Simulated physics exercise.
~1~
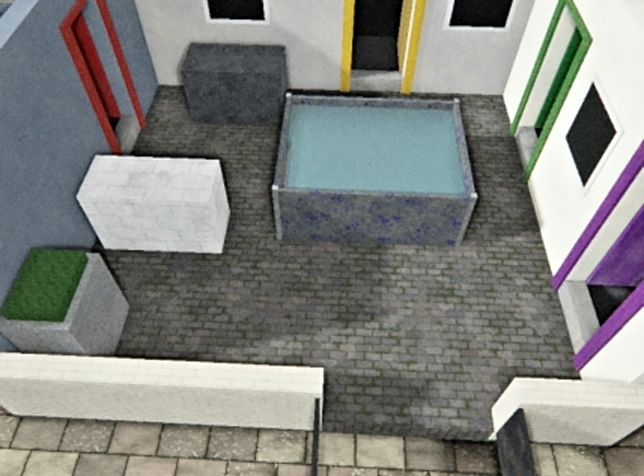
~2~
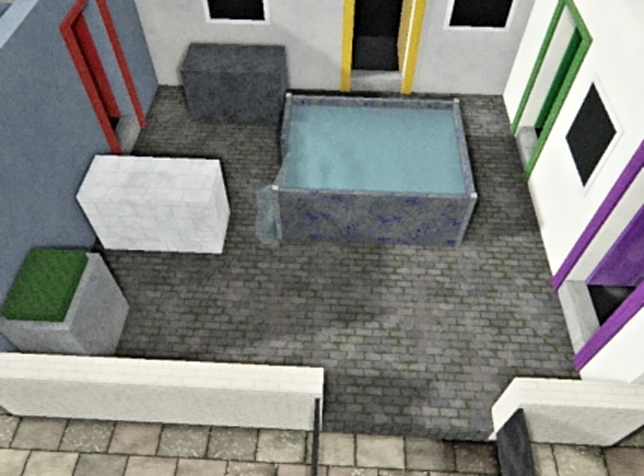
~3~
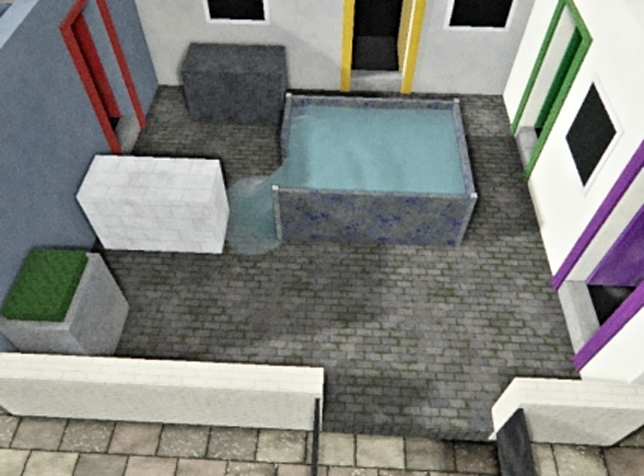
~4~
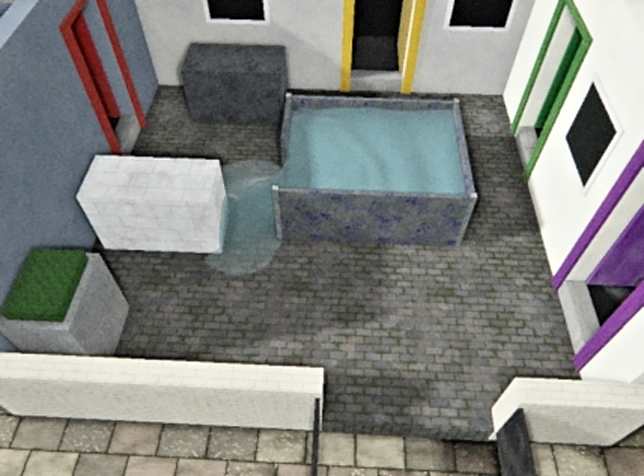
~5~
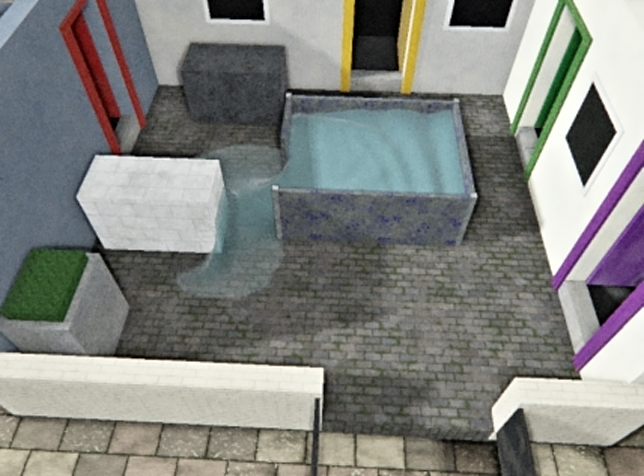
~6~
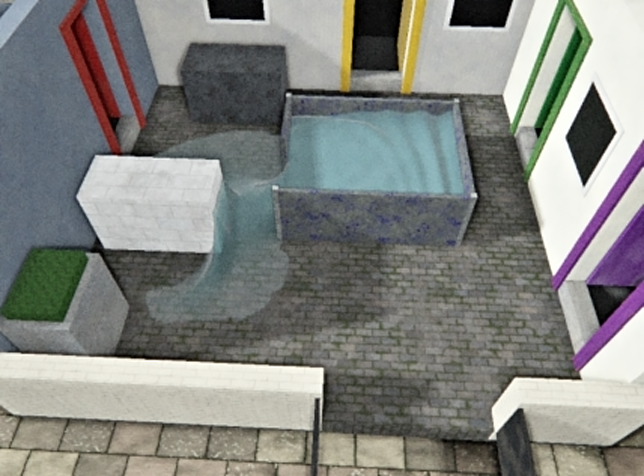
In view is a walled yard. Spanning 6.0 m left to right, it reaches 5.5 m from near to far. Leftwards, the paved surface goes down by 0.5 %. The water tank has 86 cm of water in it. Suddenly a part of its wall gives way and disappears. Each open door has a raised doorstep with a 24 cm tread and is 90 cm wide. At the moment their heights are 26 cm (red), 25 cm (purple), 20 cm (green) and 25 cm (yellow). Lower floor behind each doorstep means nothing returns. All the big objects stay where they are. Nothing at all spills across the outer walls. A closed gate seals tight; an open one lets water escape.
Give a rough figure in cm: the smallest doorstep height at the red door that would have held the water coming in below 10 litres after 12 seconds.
27 cm.
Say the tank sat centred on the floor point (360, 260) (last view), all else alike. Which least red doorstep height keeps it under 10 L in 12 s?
About 10.0 centimetres.
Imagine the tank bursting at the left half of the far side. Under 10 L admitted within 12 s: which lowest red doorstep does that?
That way, roughly 18 cm.
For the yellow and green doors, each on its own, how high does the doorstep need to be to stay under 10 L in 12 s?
You'd want some 9.5 cm at yellow and some 11.0 cm at green.
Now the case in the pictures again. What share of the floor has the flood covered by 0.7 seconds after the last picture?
Roughly 35 percent of the floor.
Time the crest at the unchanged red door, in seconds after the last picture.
Around 1.0 seconds.
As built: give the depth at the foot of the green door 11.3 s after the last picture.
It works out to about 9.0 centimetres deep.
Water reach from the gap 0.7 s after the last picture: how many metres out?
The front is some 3.6 m out.
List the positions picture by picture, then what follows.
Still water, 86 cm deep, in the water tank at (372, 147); the red door at (113, 94) is dry, in the first picture.
The gap is at (284, 197), the front 0.4 m out at (261, 195); the back of the water tank holds 86 cm, in the second picture.
The front is at a hidden place, 0.9 m from the gap at (284, 198); 0.9 m2 of floor is wet, 86 cm left at the back, in the third picture.
Water pours out at (285, 199) and has run 1.5 m, to a hidden place; about 11 cm deep outside, 86 cm at the back, in the fourth picture.
The front is at a hidden place, 2.1 m from the gap at (285, 199); 3.1 m2 of floor is wet, 81 cm left at the back, in the fifth picture.
Water pours out at (285, 199) and has run 2.5 m, to a hidden place; about 5 cm deep outside, 72 cm at the back; the red door at (113, 94), 2.8 m from the gap, is still 0.5 m from the nearest water, in the sixth picture.
Then, 0.7 s after the last picture water covers 35 % of the floor, deepest (65 cm) near (236, 217); 31 cm at the red door, 2 litres in over its 26 cm doorstep.
Then, 2.3 s after the last picture water covers 60 % of the floor, deepest (38 cm) near (234, 227); 23 cm at the red door, 14 litres in over its 26 cm doorstep.
Then, 11.3 s after the last picture water covers 100 % of the floor, deepest (17 cm) near (298, 133); 10 cm at the red door, 15 litres in over its 26 cm doorstep.
At the red door as built, the water peaked near 31 cm, 1.1 s after the last picture.
With a doorstep of 24 cm, 27 litres would have come in within the 12 s; with 32.5 cm, 1 litre. So under 10 litres takes about 27 cm.
